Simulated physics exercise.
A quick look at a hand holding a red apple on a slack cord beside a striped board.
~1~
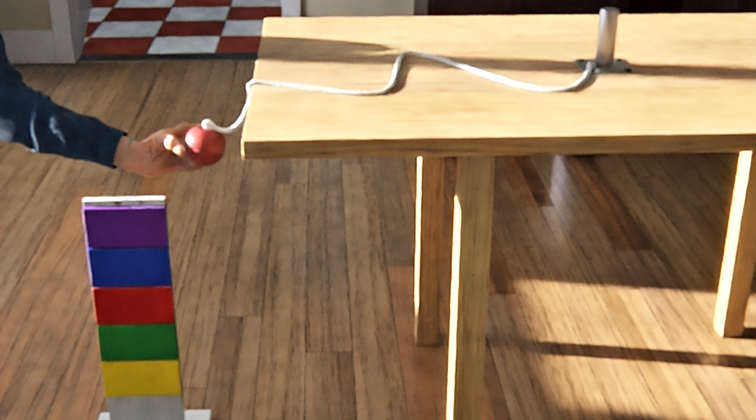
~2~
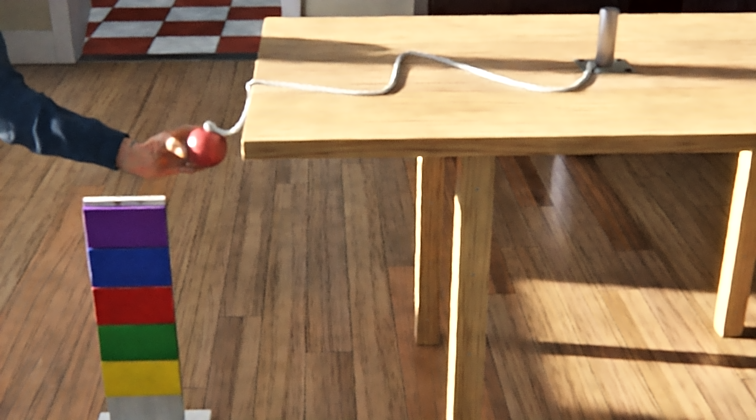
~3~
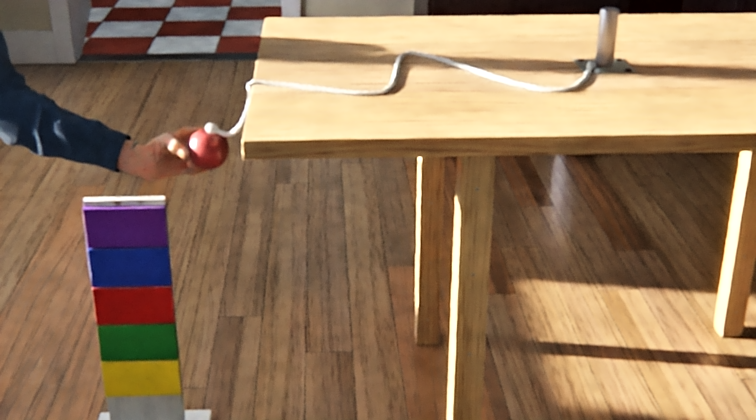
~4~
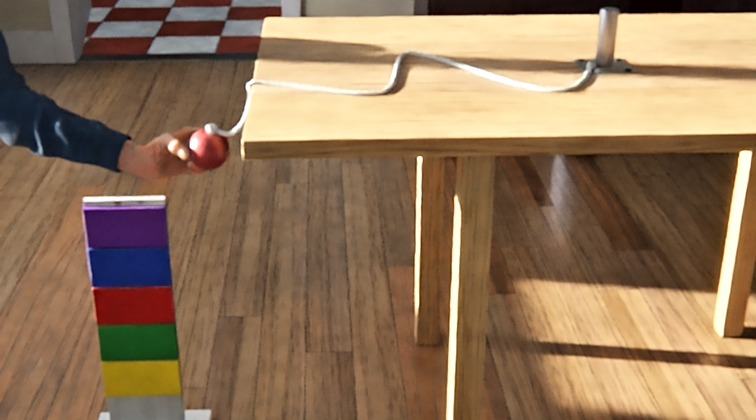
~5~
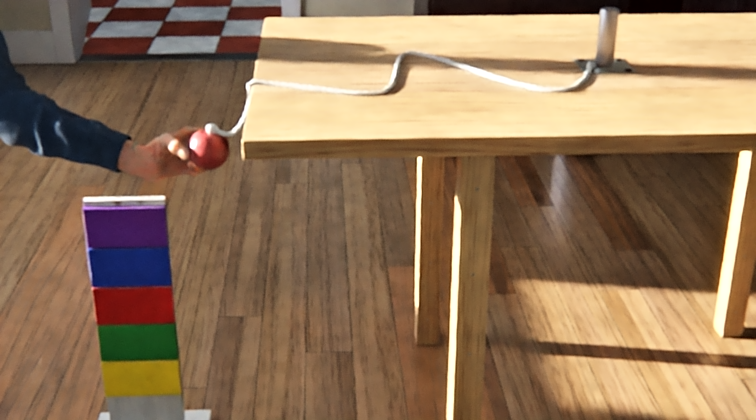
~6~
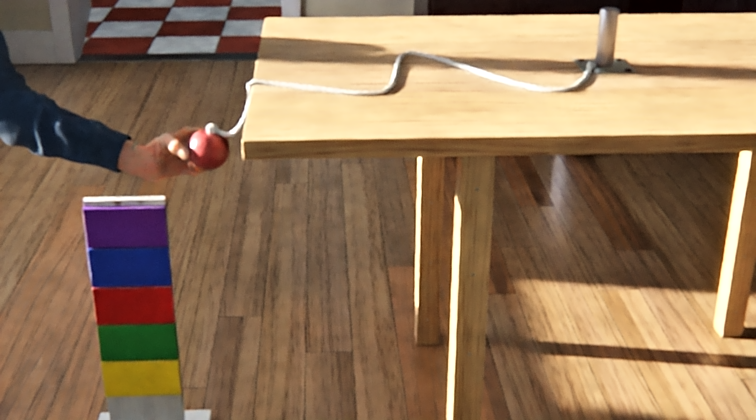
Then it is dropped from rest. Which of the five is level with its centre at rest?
The cord holds its middle at yellow.
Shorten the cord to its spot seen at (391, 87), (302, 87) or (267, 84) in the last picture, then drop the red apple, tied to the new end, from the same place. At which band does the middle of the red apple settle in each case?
In that order: None, it hangs higher; blue; red.
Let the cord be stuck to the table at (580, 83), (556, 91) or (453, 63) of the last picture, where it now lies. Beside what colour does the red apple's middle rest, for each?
One after the other, green; green; red.
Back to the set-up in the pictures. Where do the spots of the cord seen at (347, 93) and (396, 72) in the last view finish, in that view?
About (258, 206), and the other about (253, 110).
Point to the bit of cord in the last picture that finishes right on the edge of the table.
The one at (397, 66).
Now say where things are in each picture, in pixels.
In the first frame, red apple (205, 145); purple (126, 228); blue (130, 268); red (134, 306); green (138, 344); yellow (141, 379).
In the second frame, red apple (207, 147); cord through (582, 81) (493, 77) (410, 53) (394, 83) (296, 87).
In the third frame, red apple (208, 149).
In the fourth frame, red apple (209, 149); cord through (582, 81) (493, 77) (410, 53) (394, 83) (296, 87).
In the fifth frame, red apple (209, 149).
In the sixth frame, red apple (209, 149); cord through (582, 81) (493, 77) (410, 53) (394, 83) (296, 87).
Soon after, apple near (235, 363); level with yellow.
After that, apple near (288, 366); level with yellow.
In the end, apple near (268, 373); level with yellow. At yellow.
